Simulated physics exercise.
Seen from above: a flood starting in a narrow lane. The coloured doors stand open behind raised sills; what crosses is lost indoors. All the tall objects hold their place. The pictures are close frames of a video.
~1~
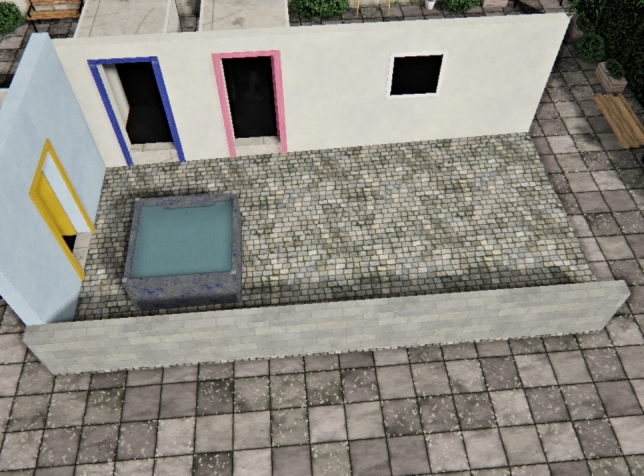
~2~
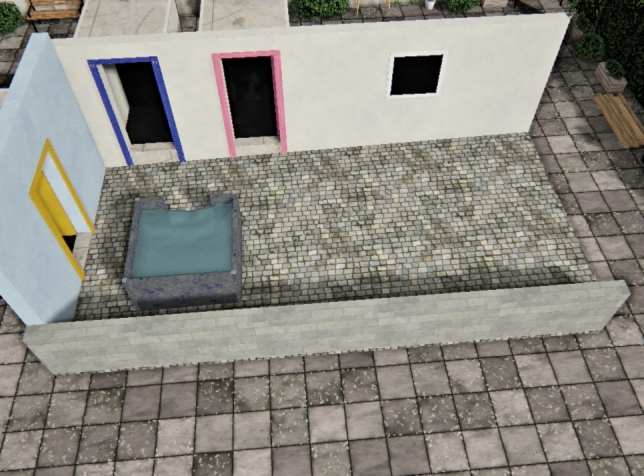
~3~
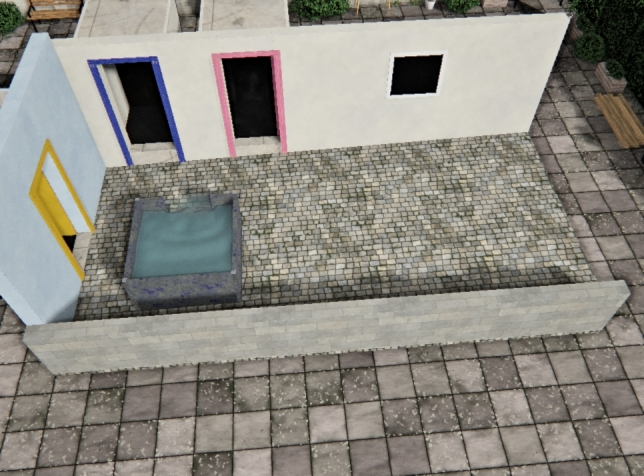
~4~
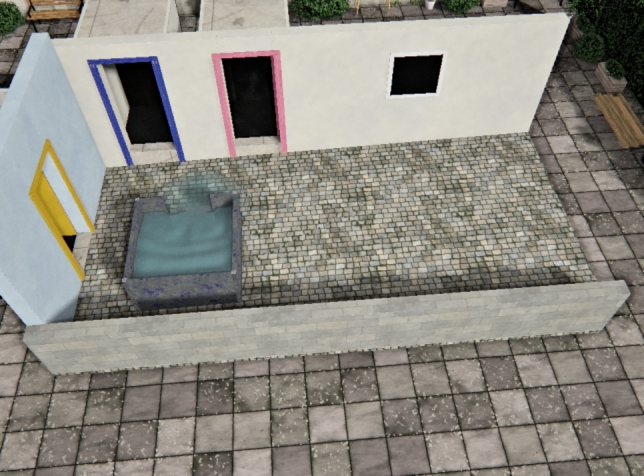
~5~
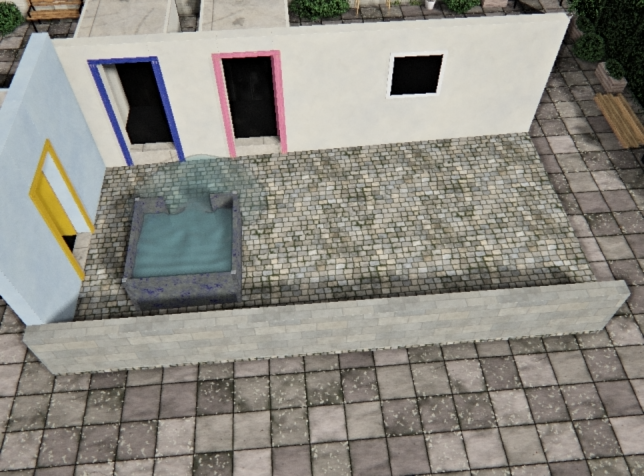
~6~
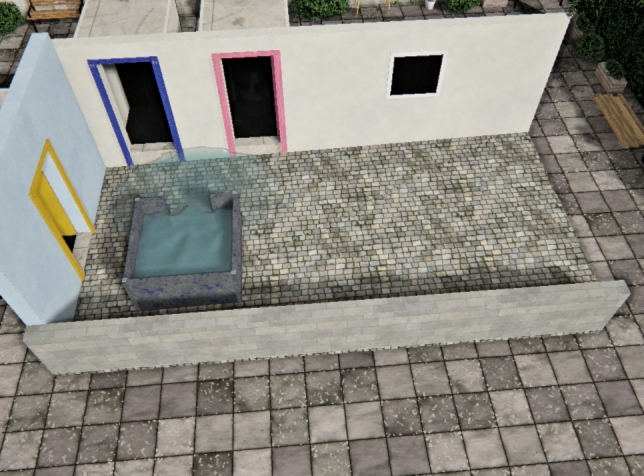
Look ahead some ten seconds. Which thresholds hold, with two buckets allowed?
One by one: The yellow door takes more than that; the pink door stays under that; the blue door stays under that.
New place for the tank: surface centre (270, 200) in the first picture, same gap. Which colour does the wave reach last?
Last comes the yellow door.
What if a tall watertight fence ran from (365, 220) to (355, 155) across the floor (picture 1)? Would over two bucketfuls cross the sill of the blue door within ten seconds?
In short: Blue door stays under.
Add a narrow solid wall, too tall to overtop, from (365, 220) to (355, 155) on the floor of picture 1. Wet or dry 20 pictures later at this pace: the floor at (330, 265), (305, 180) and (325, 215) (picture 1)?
One after the other: Covered, flooded, covered.
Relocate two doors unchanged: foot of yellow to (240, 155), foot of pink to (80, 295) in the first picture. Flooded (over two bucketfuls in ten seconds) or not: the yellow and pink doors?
Then: Yellow door is over, pink door stays under.
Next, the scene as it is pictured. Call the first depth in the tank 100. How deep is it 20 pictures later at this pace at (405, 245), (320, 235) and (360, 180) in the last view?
In turn 2, 2 and 4 in a hundred.
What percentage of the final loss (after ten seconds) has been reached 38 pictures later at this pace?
Close to 40 %.
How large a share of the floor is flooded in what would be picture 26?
I make it 60 per cent.
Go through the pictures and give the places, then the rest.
Still water in the water tank at (184, 238), in the first picture.
The front is at a hidden place, out from the gap on the water tank's far side, in the second picture.
Water pours out on the water tank's far side and has run to a hidden place, in the third picture.
The front is at (207, 173), out from the gap on the water tank's far side, in the fourth picture.
Water pours out on the water tank's far side and has run to (177, 162), in the fifth picture.
The front is at (143, 165), out from the gap on the water tank's far side, in the sixth picture.
A moment on, water covers 20 % of the floor; the yellow door not reached, the pink door wet at the sill, nothing in, the blue door wet at the sill, nothing in.
Next, water covers 30 % of the floor; the yellow door wet at the sill, nothing in, the pink door wet at the sill, nothing in, the blue door under two buckets in.
Then, water covers 60 % of the floor; the yellow door under two buckets in, the pink door wet at the sill, nothing in, the blue door under two buckets in.
Later, water covers 90 % of the floor; the yellow door under two buckets in, the pink door wet at the sill, nothing in, the blue door under two buckets in.
In the end, water covers 80 % of the floor; the yellow door far over two buckets in, the pink door wet at the sill, nothing in, the blue door under two buckets in.
